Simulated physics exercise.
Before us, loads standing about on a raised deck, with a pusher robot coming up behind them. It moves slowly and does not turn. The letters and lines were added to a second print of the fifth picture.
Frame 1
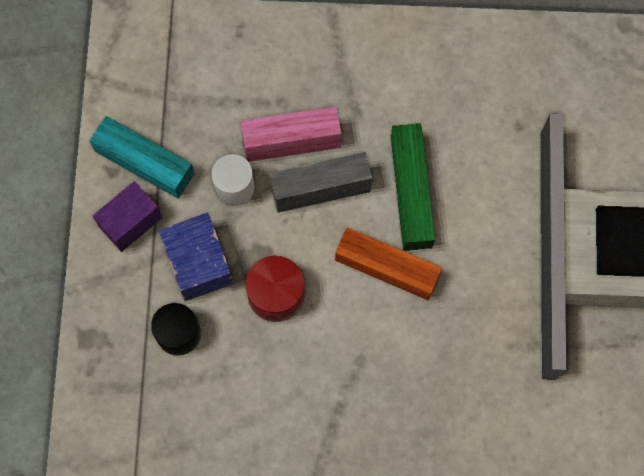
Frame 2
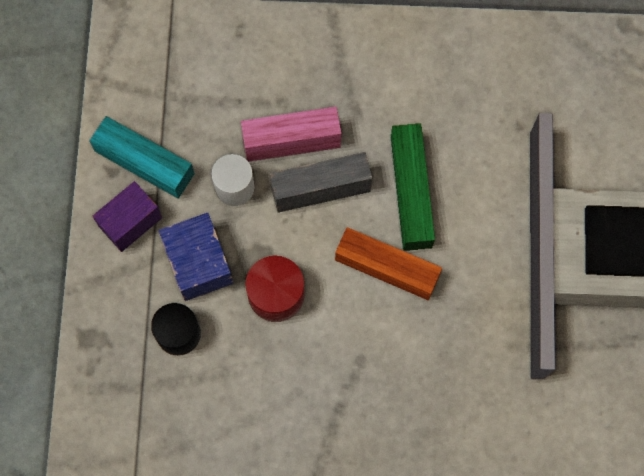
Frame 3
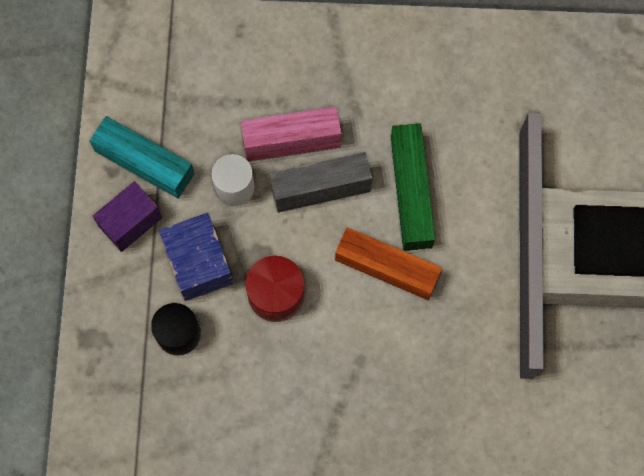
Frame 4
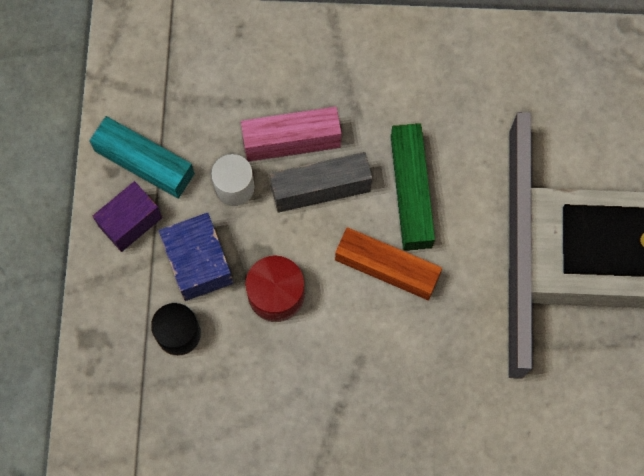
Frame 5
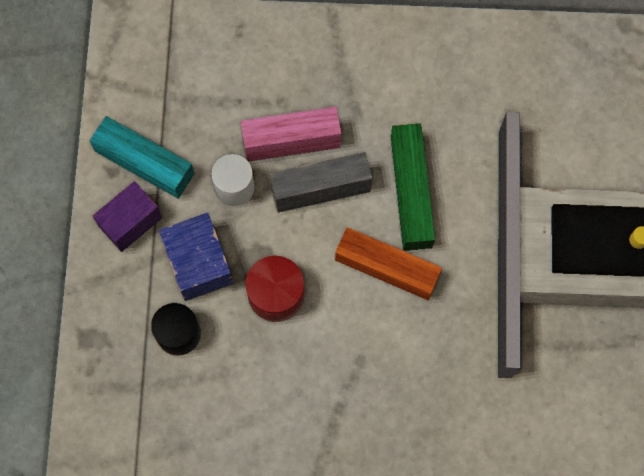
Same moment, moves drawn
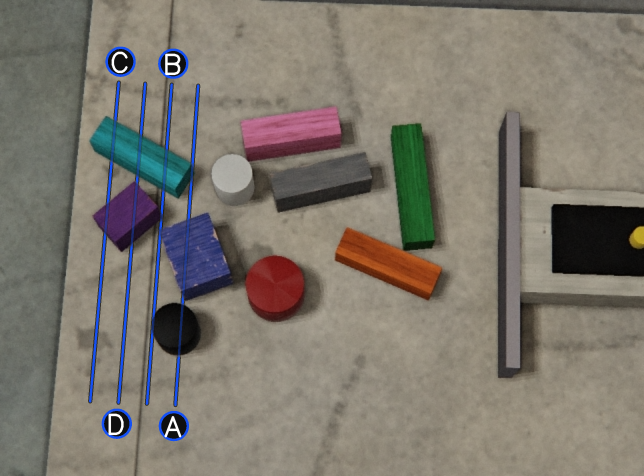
On a raised stone-like deck, colourful blocks and round pieces stood scattered and still while a pusher robot with a wide flat blade crept slowly left toward them from the right, without touching any.
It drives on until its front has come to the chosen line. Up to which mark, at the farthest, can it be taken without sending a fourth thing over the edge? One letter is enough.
B.
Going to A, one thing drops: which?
The turquoise stick goes over.
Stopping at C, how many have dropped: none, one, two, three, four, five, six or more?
Six or more.
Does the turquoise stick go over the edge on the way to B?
Yes.
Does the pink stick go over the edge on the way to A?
By then, no.
On the copy, A at (187, 240); B at (160, 239); C at (105, 237); D at (132, 238).
On B. First, robot (466, 234); white canister (228, 181); green stick (363, 185).
Then, robot (338, 230); turquoise stick (71, 146); white canister (110, 183).
Finally, robot (240, 226); purple crate over the edge; turquoise stick over the edge; two fallen.
By contrast, A is within the limit but short; C drops seven; D drops six.
